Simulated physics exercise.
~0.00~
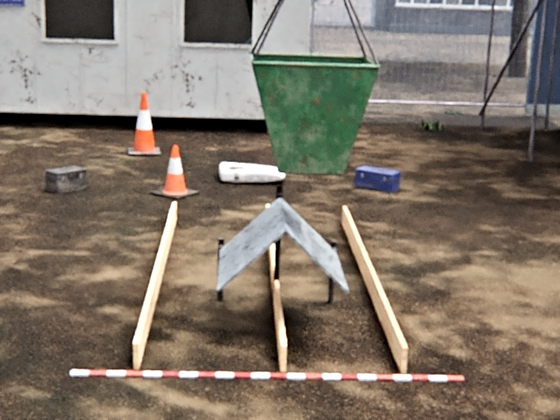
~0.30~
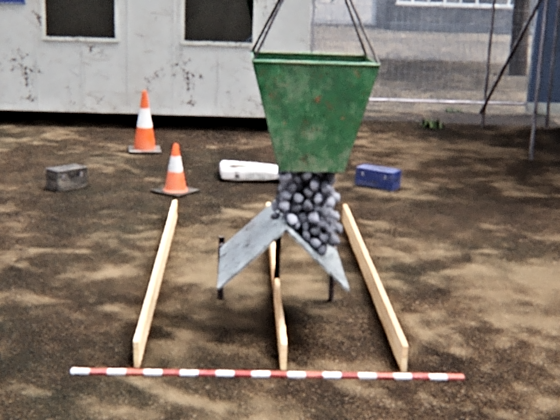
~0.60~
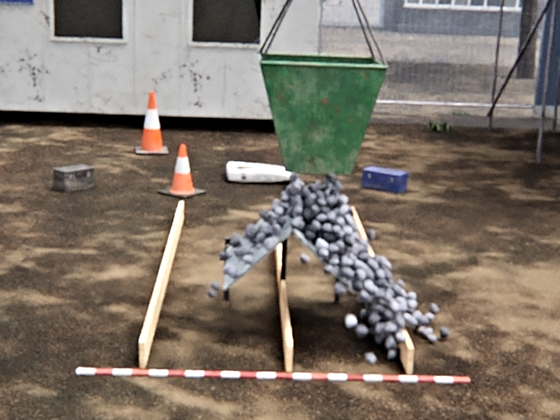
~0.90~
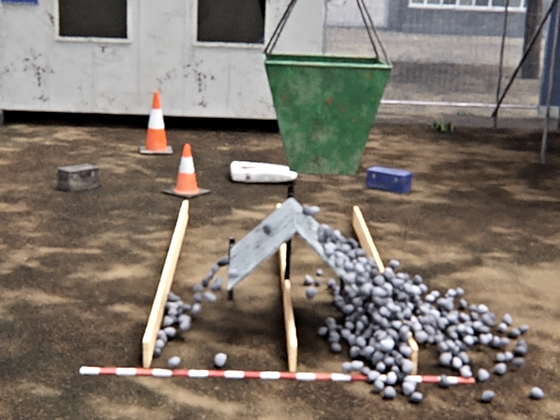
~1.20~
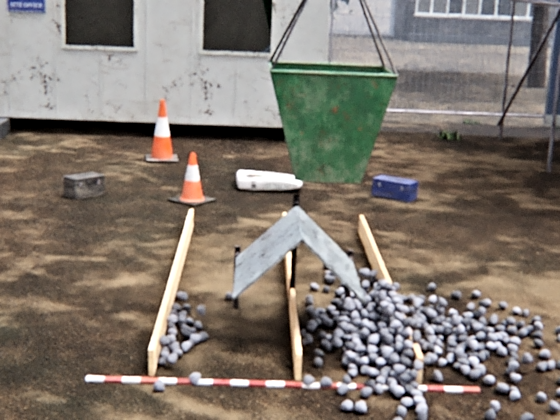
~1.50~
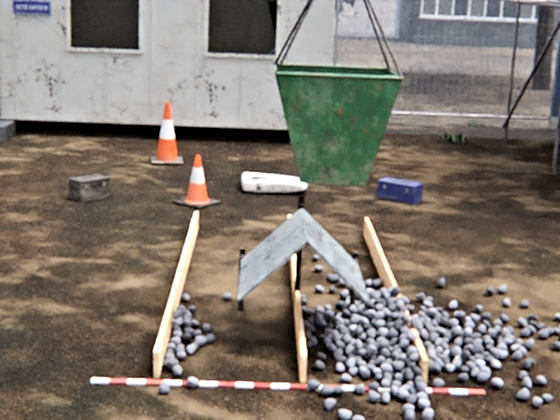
Green skip dropping grey stones onto a peaked steel plate, most sliding into the right bay and spilling beyond its board.
